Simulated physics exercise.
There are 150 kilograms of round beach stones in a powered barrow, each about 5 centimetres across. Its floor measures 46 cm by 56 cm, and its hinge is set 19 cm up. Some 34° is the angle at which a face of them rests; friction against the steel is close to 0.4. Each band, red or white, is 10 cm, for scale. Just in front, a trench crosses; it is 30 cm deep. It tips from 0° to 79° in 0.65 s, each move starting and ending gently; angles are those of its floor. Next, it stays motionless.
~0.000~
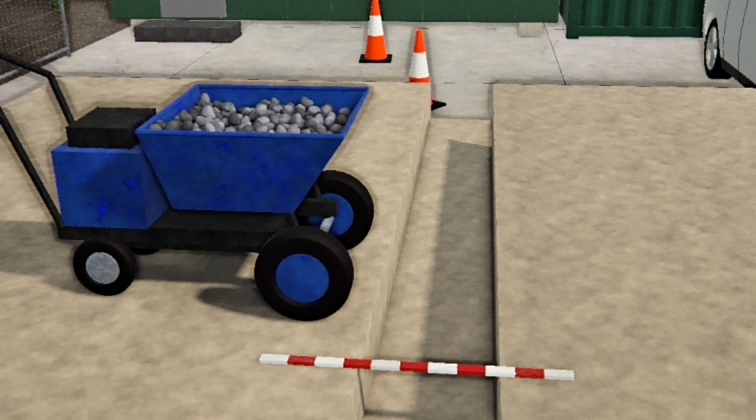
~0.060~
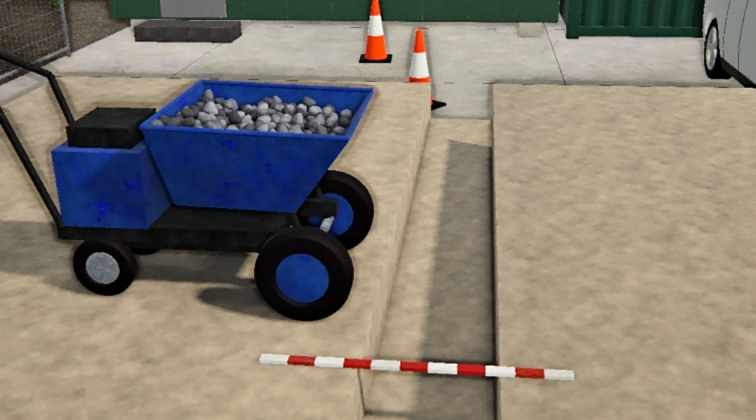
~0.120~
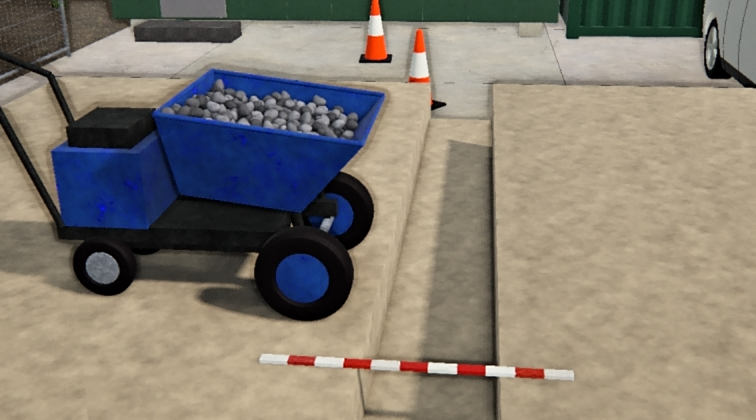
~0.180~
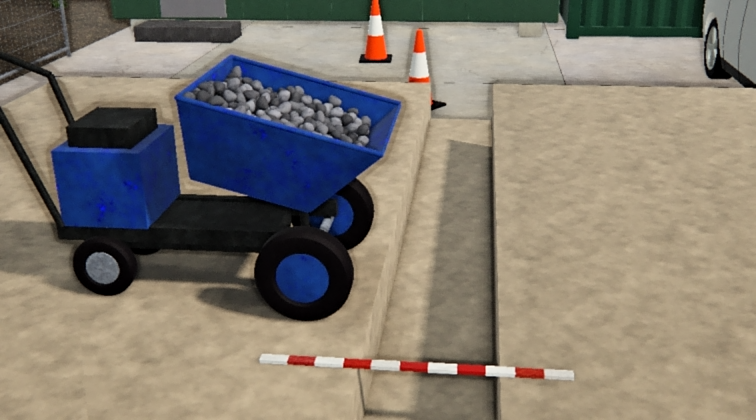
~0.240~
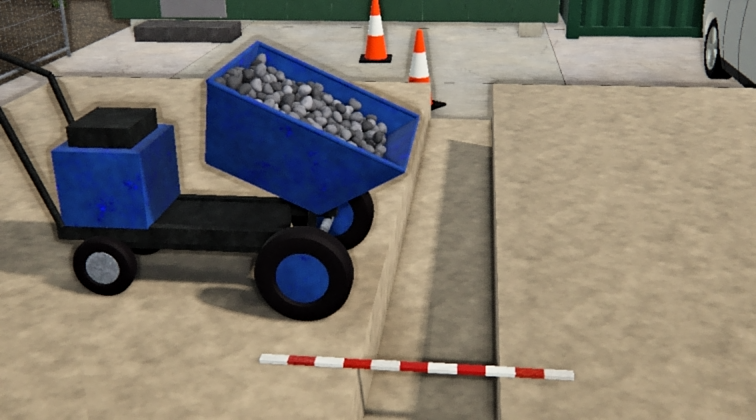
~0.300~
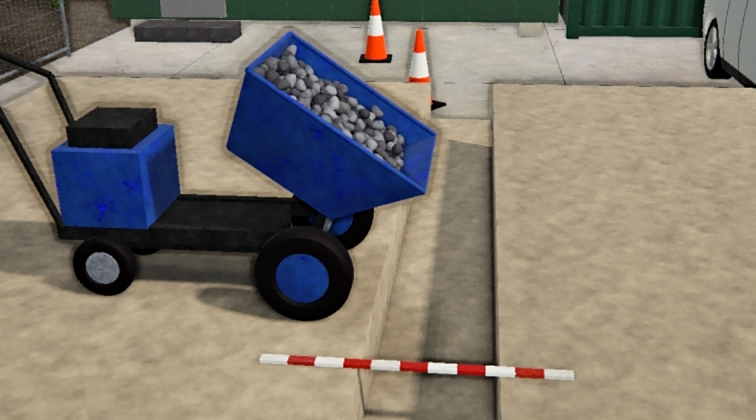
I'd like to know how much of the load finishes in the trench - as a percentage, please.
Somewhere near 38 per cent of it finishes in the trench.
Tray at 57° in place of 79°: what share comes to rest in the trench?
I'd expect around 25 in a hundred.
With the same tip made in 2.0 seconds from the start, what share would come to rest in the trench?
Estimate: About 55 %.
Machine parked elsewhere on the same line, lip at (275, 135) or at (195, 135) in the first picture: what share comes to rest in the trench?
First place: Near 90%; second place: Near 80%.
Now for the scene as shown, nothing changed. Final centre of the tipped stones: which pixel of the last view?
Somewhere around (540, 287) in the last picture.
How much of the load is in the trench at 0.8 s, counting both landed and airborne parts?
By then, around 15 percent.
After 0.5 s the floor is at 67°; 100 % in the tray; the foremost stones are at (459, 234).
After 0.8 s the floor is at 79°; 49 % in the tray, 14 % in the trench, 37 % past the trench; the foremost stones are at (590, 302).
After 1.1 s the floor is at 79°; 6 % in the tray, 30 % in the trench, 63 % past the trench; the foremost stones are past the picture's edge.
After 3.0 s the floor is at 79°; 0 % in the tray, 38 % in the trench, 62 % past the trench; the foremost stones are past the picture's edge.
